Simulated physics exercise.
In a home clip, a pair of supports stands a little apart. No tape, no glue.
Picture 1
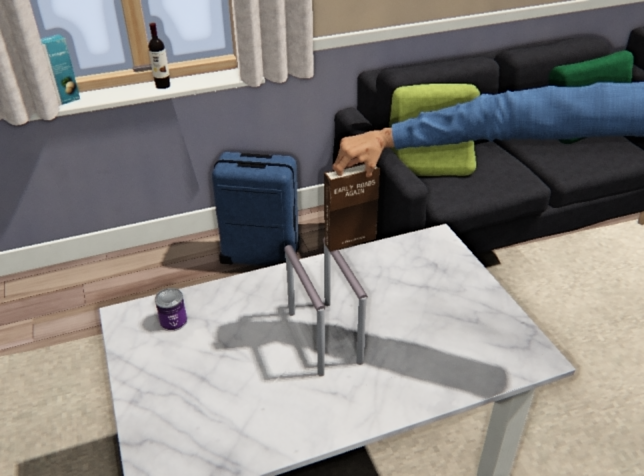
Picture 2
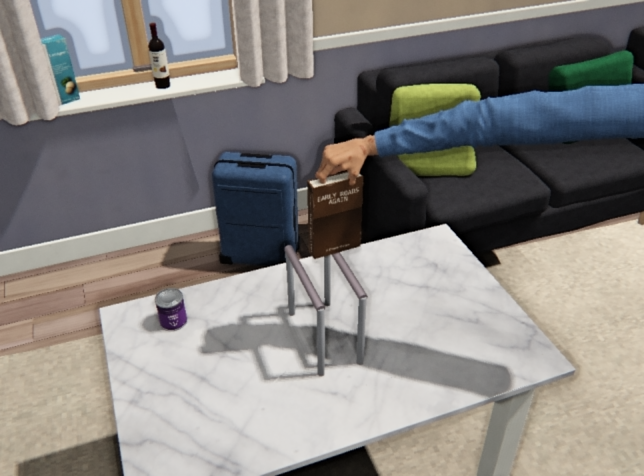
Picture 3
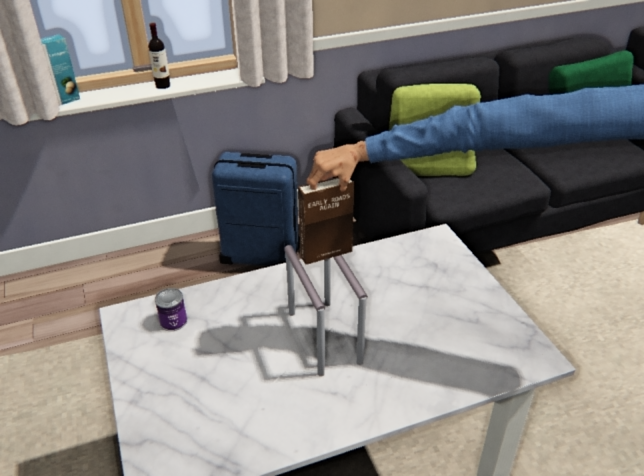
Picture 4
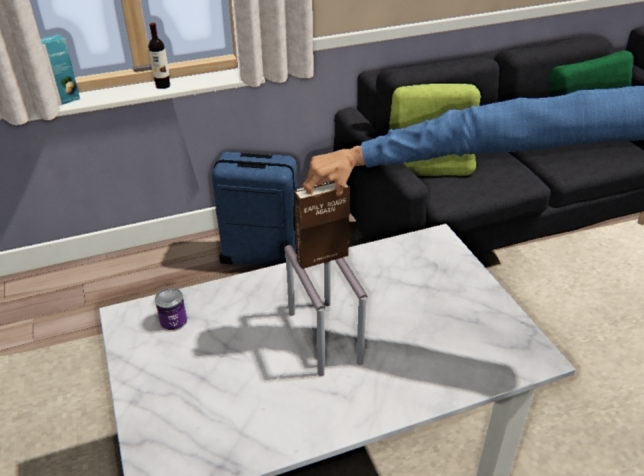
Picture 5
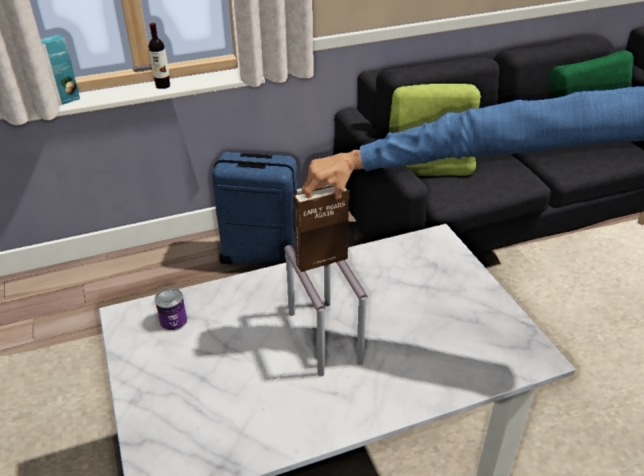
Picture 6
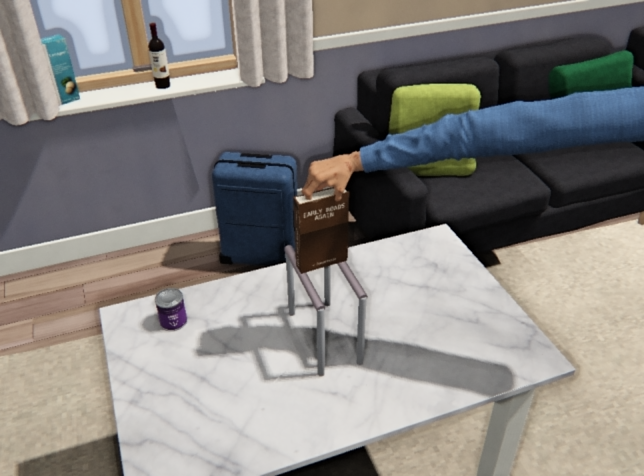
The clip opens on a blue-sleeved arm holding a brown book near a blue suitcase, beyond a marble-topped table with a small purple tin and two metal supports. The hand moves the book a short way left and slightly down, then keeps it nearly still above the supports.
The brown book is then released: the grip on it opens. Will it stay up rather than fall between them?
Yes.
Then, 0.30 s past the last view, brown book displaced a little near (322, 237).
Then, 1.40 s past the last view, brown book resting near (322, 237).
Finally, both still in place. Final places as the last picture's camera would see them, brown book near (322, 237). The book lodges.
